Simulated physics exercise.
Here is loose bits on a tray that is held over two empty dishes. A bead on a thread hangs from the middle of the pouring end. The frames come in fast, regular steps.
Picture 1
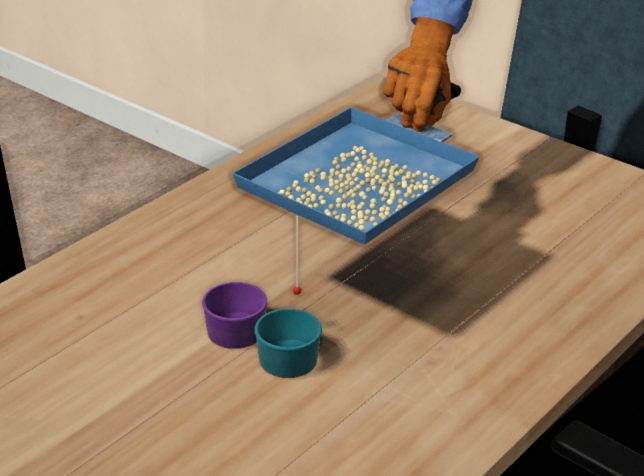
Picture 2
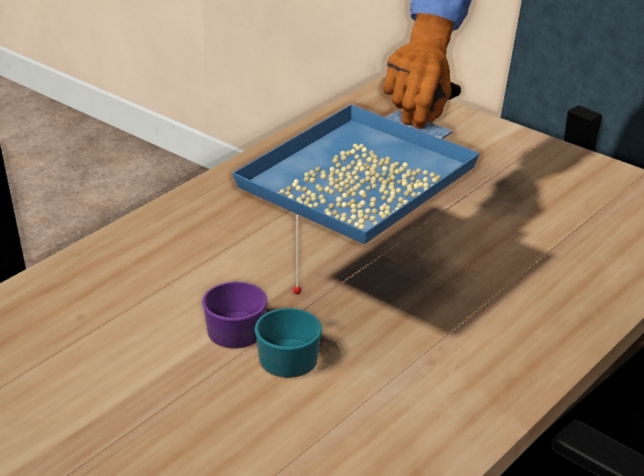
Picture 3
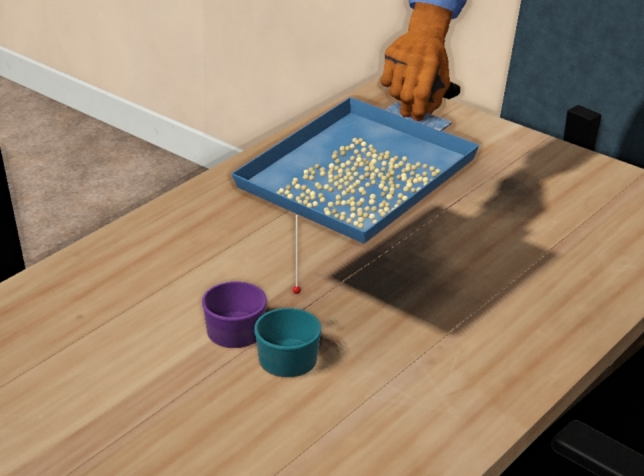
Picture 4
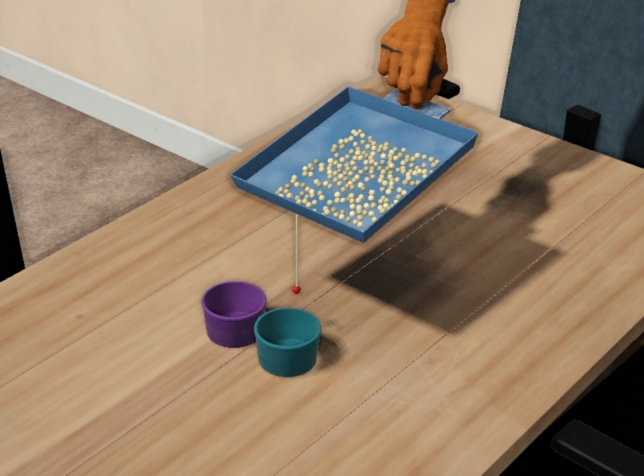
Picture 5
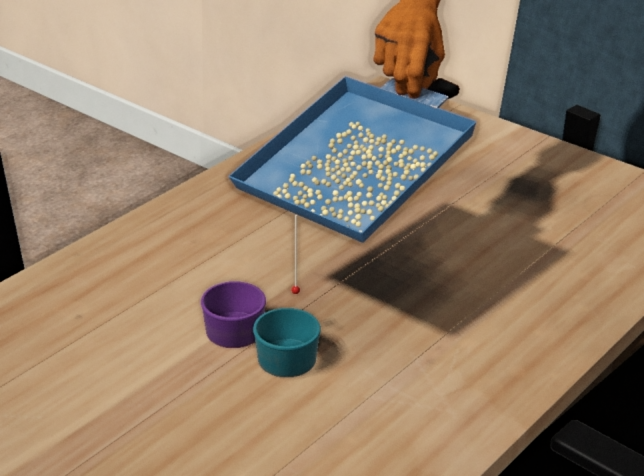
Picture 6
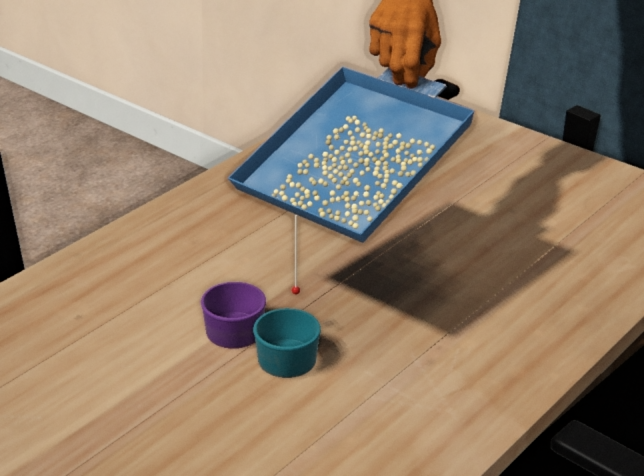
Blue tray of small pale beans above purple and teal dishes, a gloved-looking brown hand gradually raising its handle end.
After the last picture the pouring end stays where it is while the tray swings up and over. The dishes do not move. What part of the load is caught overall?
Together they catch over half.
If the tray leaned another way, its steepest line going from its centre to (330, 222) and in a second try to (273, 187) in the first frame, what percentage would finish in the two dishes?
Near 10 % and 0 %.
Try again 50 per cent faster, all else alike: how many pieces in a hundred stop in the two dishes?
Close to 70 per cent.
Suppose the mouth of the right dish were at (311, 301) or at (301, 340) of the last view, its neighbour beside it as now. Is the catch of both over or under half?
In turn: Under half; the larger part.
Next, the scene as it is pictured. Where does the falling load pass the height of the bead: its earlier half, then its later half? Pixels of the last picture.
The first part at (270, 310); the rest at (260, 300).
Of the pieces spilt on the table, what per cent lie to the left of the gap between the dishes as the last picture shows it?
Some 40 per cent.
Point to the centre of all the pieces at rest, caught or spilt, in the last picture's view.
Roughly at (271, 350).
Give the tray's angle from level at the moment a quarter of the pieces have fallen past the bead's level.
Near 105 degrees.
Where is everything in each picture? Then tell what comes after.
Corners of the pouring end near (238, 173) and (365, 229), level; middle of the load near (359, 187), soya beans; left dish near (214, 327); right dish near (267, 356); bead on its thread near (297, 291), in the first picture.
Corners of the pouring end near (238, 173) and (365, 229), level; middle of the load near (359, 186), in the second picture.
Corners of the pouring end near (237, 173) and (364, 229), tipped barely, level across its low end; middle of the load near (358, 182), in the third picture.
Corners of the pouring end near (235, 174) and (362, 229), tipped a little, level across its low end; middle of the load near (357, 177), in the fourth picture.
Corners of the pouring end near (234, 175) and (361, 229), tipped a little, level across its low end; middle of the load near (355, 174), in the fifth picture.
Corners of the pouring end near (233, 177) and (360, 230), tipped clearly, level across its low end; middle of the load near (352, 172), near a quarter on the move; left dish near (213, 327); right dish near (266, 356), in the sixth picture.
Shortly afterwards, tray tipped steeply; all but a few on the tray; only a few in the air.
Next, tray tipped right over; the bulk on the tray; only a few in the right dish; only a few in the left dish; only a few outside both; near a quarter in the air.
Some moments later, tray tipped past a quarter turn; near half in the right dish; near a third in the left dish; near a quarter outside both.
In the end, tray tipped past a quarter turn; near half in the right dish; near a third in the left dish; near a quarter outside both.
